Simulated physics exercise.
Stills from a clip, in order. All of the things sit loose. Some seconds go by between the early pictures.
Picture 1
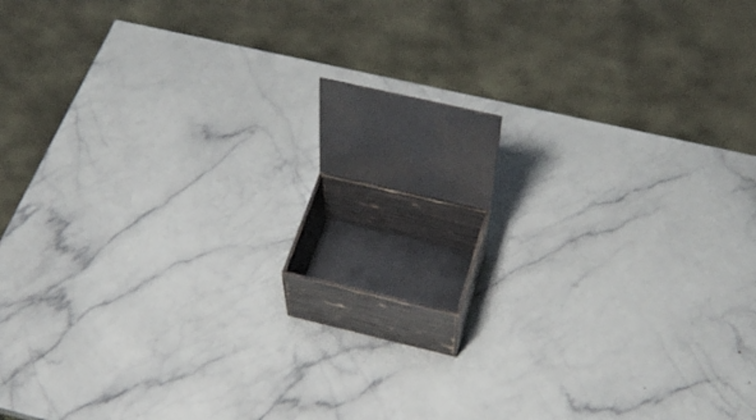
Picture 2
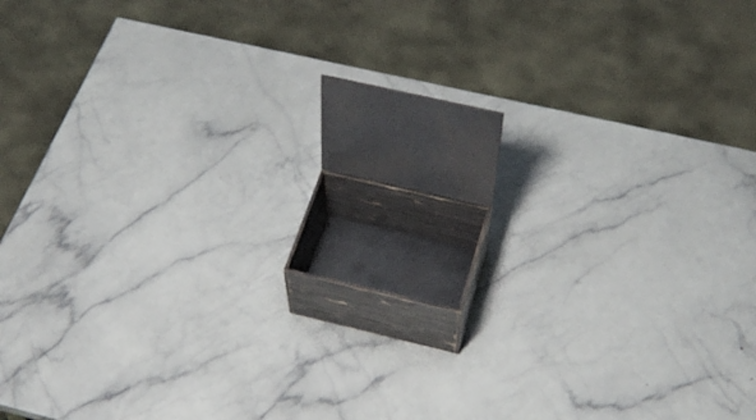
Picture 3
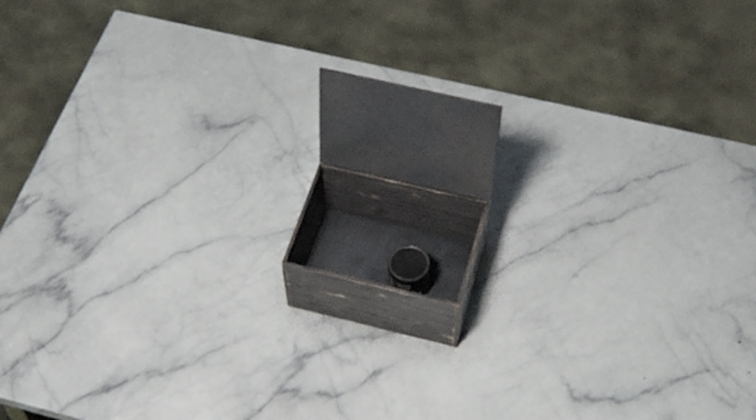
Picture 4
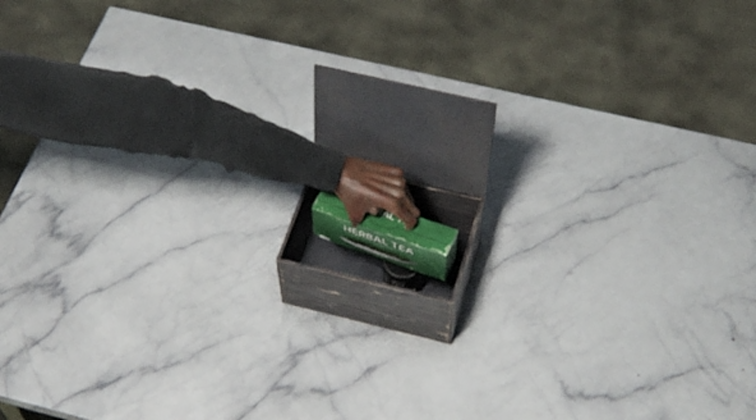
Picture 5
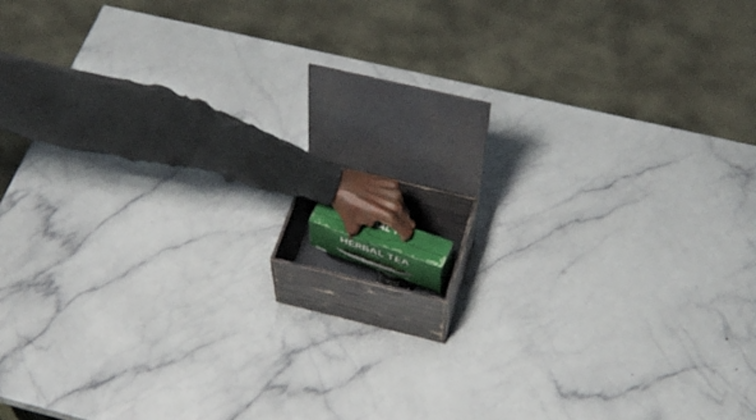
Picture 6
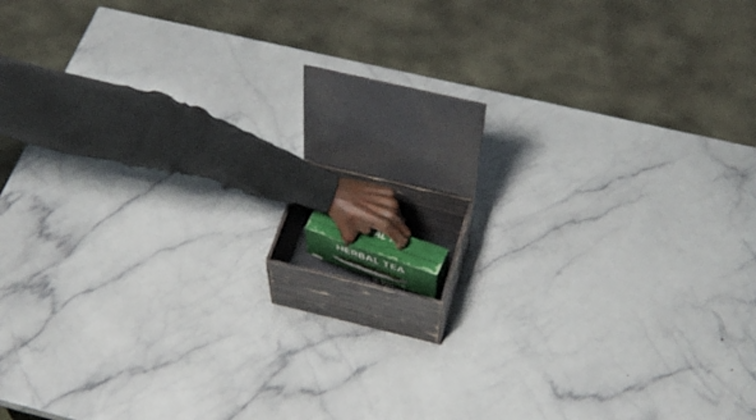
Black tin appearing in an open dark box on a marble table, then a hand lowering a green herbal tea carton inside.
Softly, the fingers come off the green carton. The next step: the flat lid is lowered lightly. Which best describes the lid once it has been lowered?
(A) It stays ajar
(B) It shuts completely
It stays ajar.
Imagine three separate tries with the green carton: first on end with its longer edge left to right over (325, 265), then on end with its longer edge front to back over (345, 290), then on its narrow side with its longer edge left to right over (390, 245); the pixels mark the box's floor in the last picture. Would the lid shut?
Attempt one, it is left gaping; attempt two, it is left gaping; attempt three, it settles down.
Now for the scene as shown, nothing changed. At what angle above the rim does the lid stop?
Around 14 degrees.
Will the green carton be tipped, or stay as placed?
In the end, the green carton keeps its orientation.
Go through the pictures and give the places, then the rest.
The last thing is not in view yet, in the first frame.
The last thing is not in view yet, in the second frame.
The last thing is not in view yet; black tin (409, 275), in the third frame.
On its way; green carton (385, 233), in the fourth frame.
On its way; green carton (381, 244), in the fifth frame.
Put in, still held; green carton (376, 251), in the sixth frame.
Then, 1.20 s on from there, lid starting down.
Then, 1.60 s on from there, lid 58° above the rim.
Then, 1.90 s on from there, lid 30° above the rim.
In the end, lid 13° above the rim; both unmoved. At the end, from the last picture's camera, green carton near (376, 252).
